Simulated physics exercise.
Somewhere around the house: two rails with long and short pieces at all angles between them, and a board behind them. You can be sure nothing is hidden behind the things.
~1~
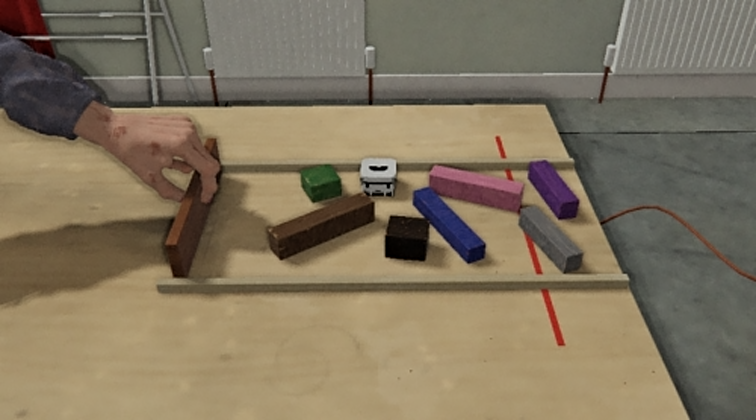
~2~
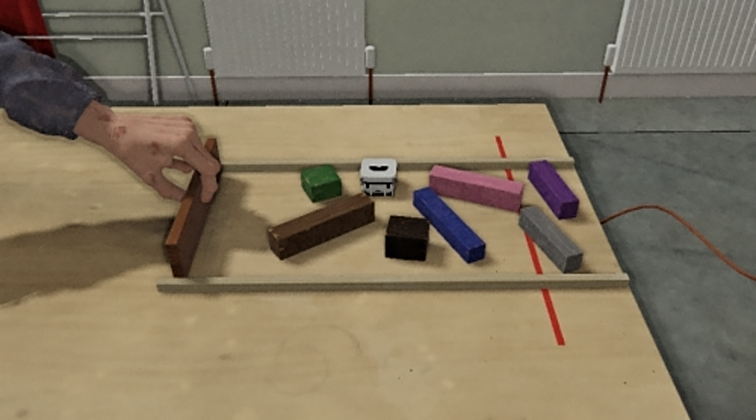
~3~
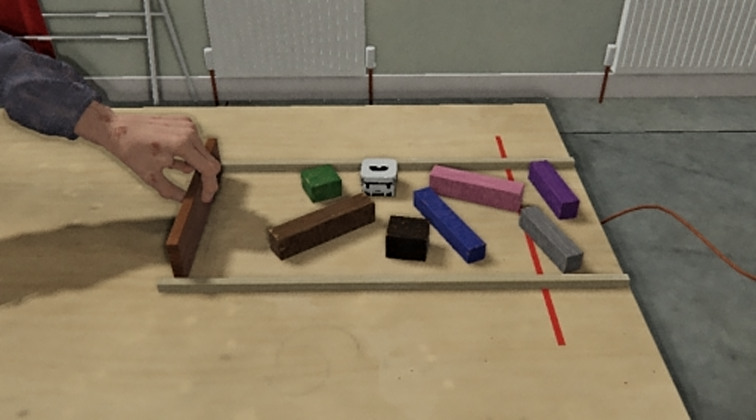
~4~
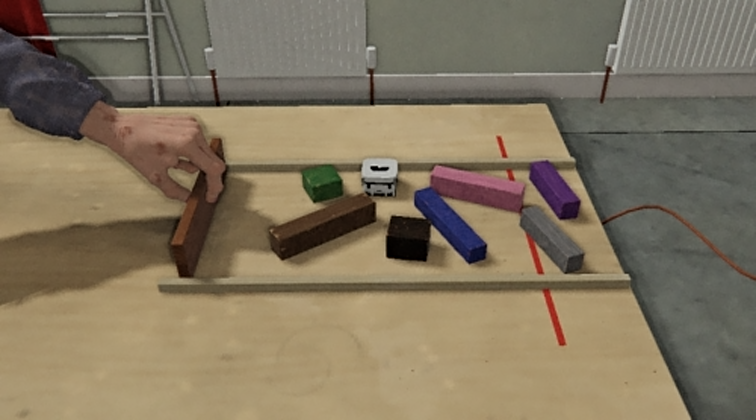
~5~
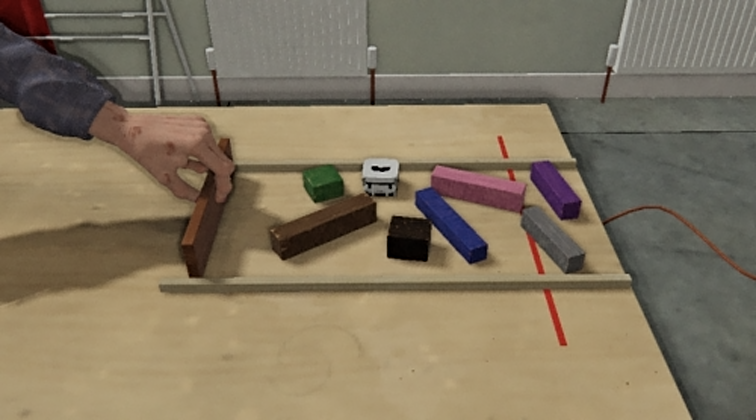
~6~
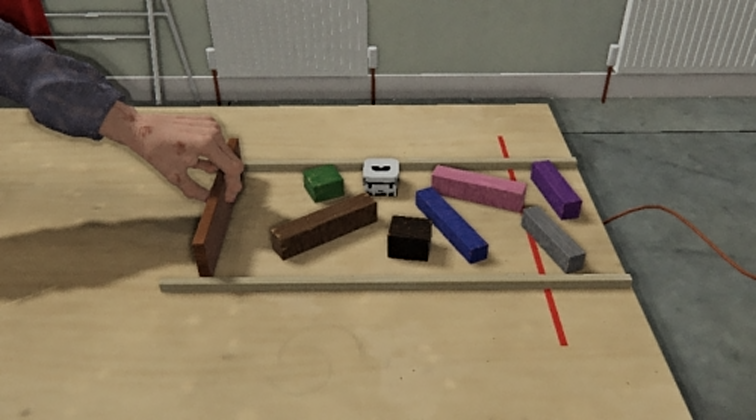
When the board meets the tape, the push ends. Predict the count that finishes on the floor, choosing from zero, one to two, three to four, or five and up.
After the push, three or four have dropped.
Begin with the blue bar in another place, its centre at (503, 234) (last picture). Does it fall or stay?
In that case it keeps its place.
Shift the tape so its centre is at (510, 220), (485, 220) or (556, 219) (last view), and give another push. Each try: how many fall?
Those tries give 1, 0 and 5.
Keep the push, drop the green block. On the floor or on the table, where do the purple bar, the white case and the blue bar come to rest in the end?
Note: Purple bar is off by the end; white case is on by the end; blue bar is on by the end.
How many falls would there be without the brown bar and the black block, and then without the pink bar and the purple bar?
Result: 1, then 1.
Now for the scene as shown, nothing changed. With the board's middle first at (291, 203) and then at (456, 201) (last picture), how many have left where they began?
First position 1; second position 8.
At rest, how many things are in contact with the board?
2 in contact.
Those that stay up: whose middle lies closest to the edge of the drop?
The one in question is the blue bar.
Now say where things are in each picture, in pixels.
Purple bar (552, 189); grey bar (549, 238); pink bar (475, 188); board (197, 204); tape (523, 220), in the first frame.
Grey bar (549, 238); white case (379, 177), in the second frame.
Pink bar (476, 189); black block (408, 238), in the third frame.
Purple bar (554, 189); blue bar (448, 224), in the fourth frame.
Grey bar (551, 238); brown bar (325, 225), in the fifth frame.
Purple bar (555, 189); grey bar (552, 238); pink bar (478, 189); board (221, 203); tape (526, 219), in the sixth frame.
A little later, none off yet; purple bar at rest near (555, 189); grey bar at rest near (552, 238); pink bar at rest near (478, 189).
Next, none off yet; purple bar moving near (561, 188); grey bar at rest near (552, 238); pink bar shifted a little near (515, 190).
Later still, none off yet; purple bar shifted a little near (581, 185); grey bar shifted a little near (583, 238); pink bar shifted about its own width near (569, 192).
When it is over, the number that fall off is three or four; down, pink bar, grey bar and purple bar.
